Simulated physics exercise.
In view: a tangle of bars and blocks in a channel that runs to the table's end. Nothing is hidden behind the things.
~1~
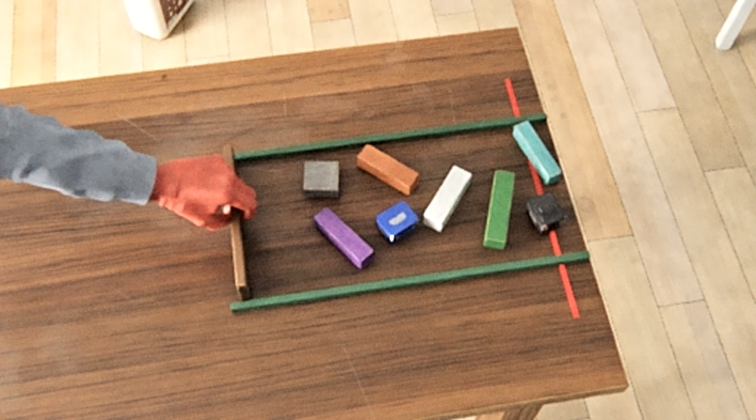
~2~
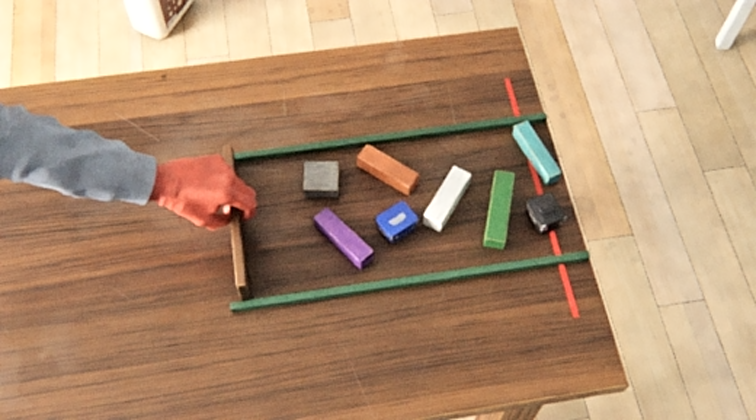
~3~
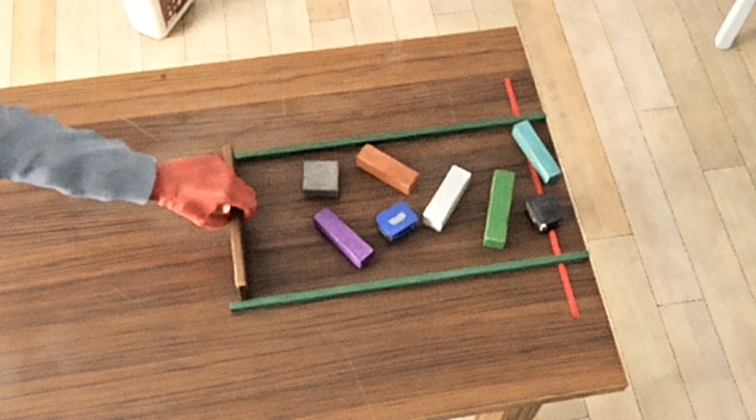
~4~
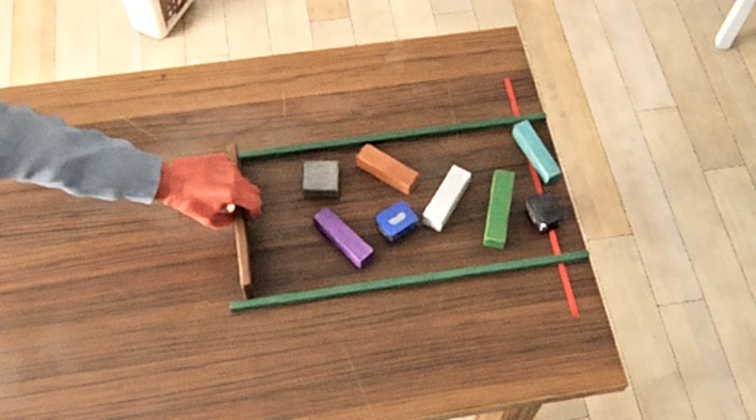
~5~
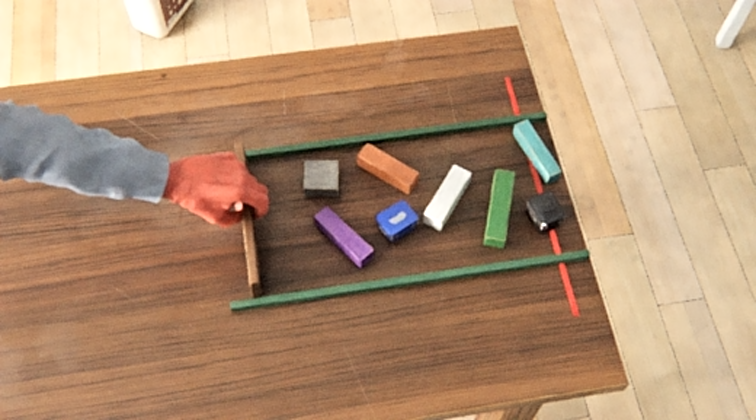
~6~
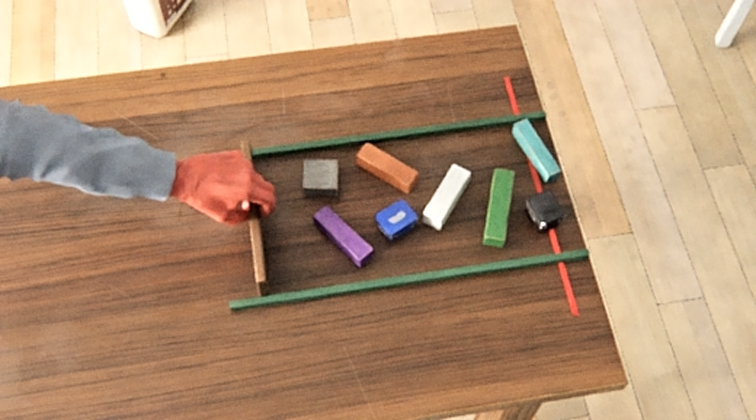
The clip opens on a wooden table where coloured bars and small blocks lie scattered between two green strips, with red tape crossing near the right edge. A red-gloved hand holds a wooden board at the left, then slides it slightly rightward, while the scattered pieces show no clear movement.
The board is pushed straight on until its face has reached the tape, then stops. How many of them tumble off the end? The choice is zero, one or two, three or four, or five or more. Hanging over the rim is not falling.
As it turns out, the number that fall off is five or more.
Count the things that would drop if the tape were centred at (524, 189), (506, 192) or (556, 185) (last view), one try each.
The counts: 4, 3 and 7.
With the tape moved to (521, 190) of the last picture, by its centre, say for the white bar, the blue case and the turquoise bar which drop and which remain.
The white bar is lost; the blue case does not fall; the turquoise bar goes over.
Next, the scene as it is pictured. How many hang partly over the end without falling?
Overhanging: 1.
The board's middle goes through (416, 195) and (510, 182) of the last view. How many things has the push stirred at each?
By then 6, and 8.
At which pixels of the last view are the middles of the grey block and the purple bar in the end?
Near (545, 146) and (556, 209).
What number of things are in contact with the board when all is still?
The number is 2.
A little later, none off yet; turquoise bar at rest near (536, 151); black case at rest near (544, 212); green bar at rest near (499, 207).
Next, none off yet; turquoise bar at rest near (536, 151); black case at rest near (544, 212); green bar moving near (507, 207).
Later still, one off so far; turquoise bar shifted a little near (560, 143); black case on its side near (602, 231); green bar shifted about its own width near (577, 198).
When it is over, the number that fall off is five or more; down, blue case, orange bar, white bar, green bar, black case and turquoise bar.
